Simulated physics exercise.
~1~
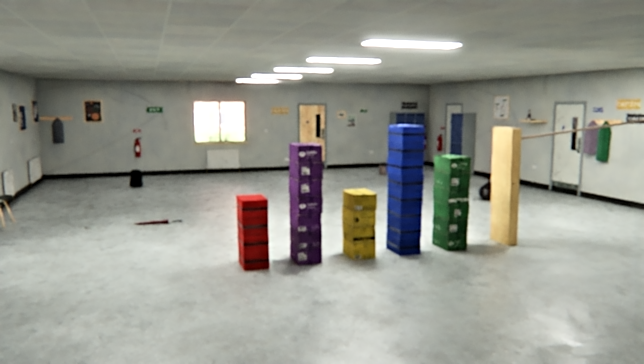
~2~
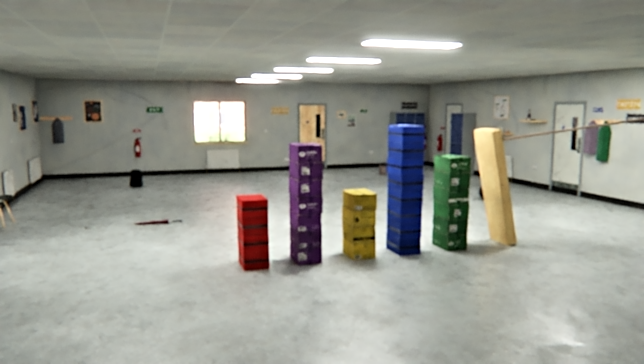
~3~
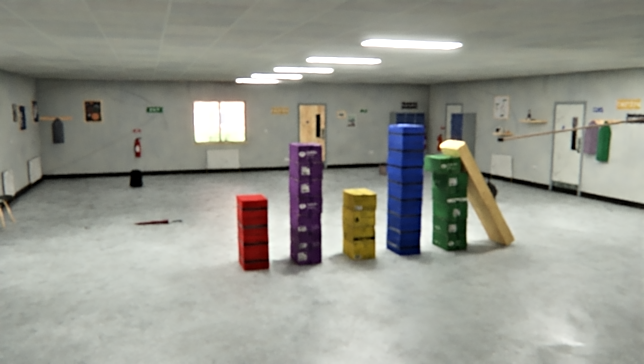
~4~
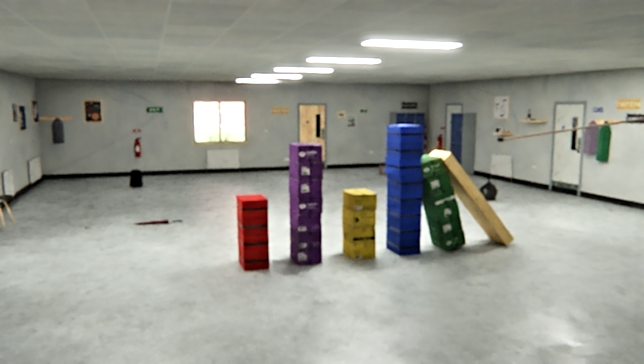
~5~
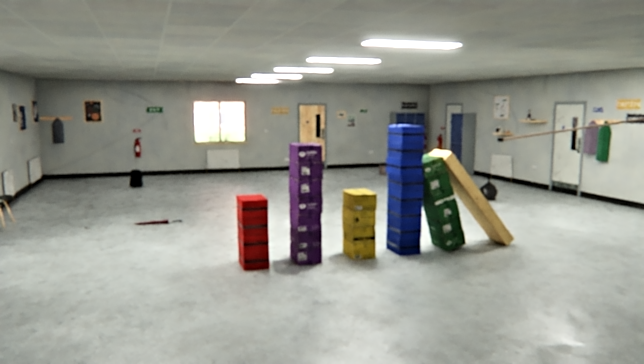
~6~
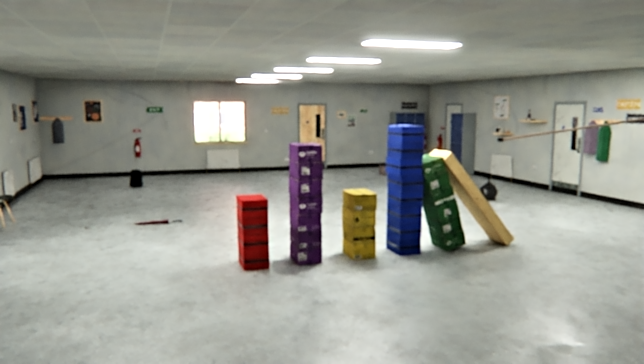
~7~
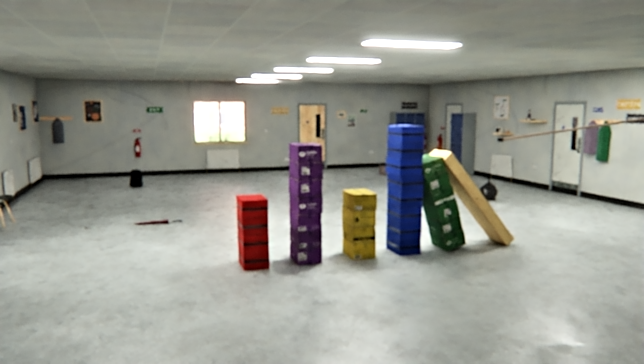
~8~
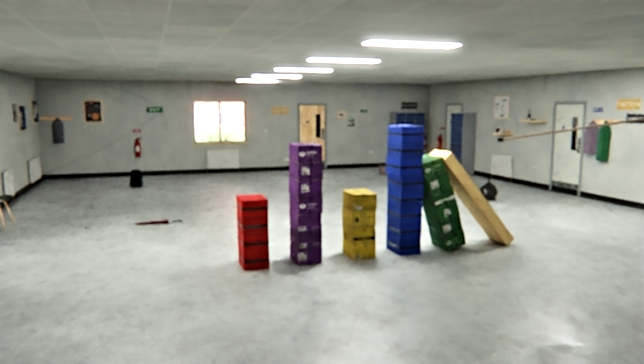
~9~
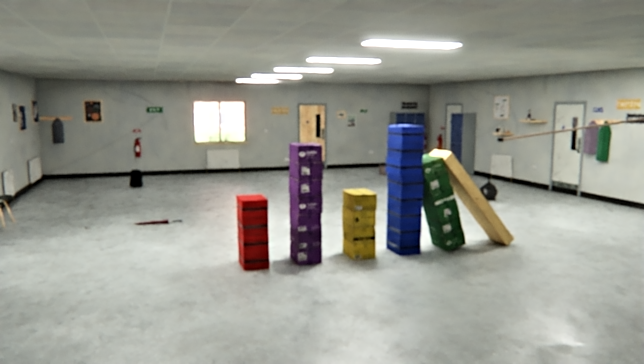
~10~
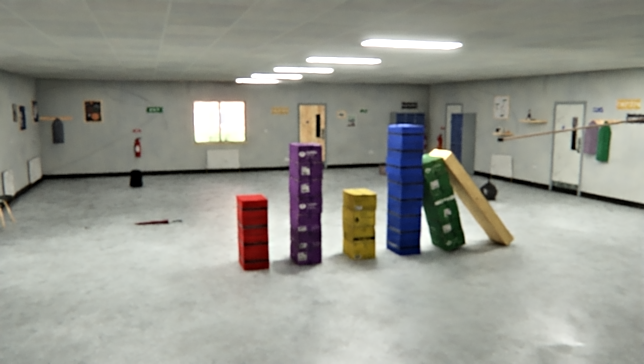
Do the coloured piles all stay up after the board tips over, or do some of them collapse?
They all stay up. The green pile ends up leaning against the blue one with the board resting on it, and the others still stand straight.
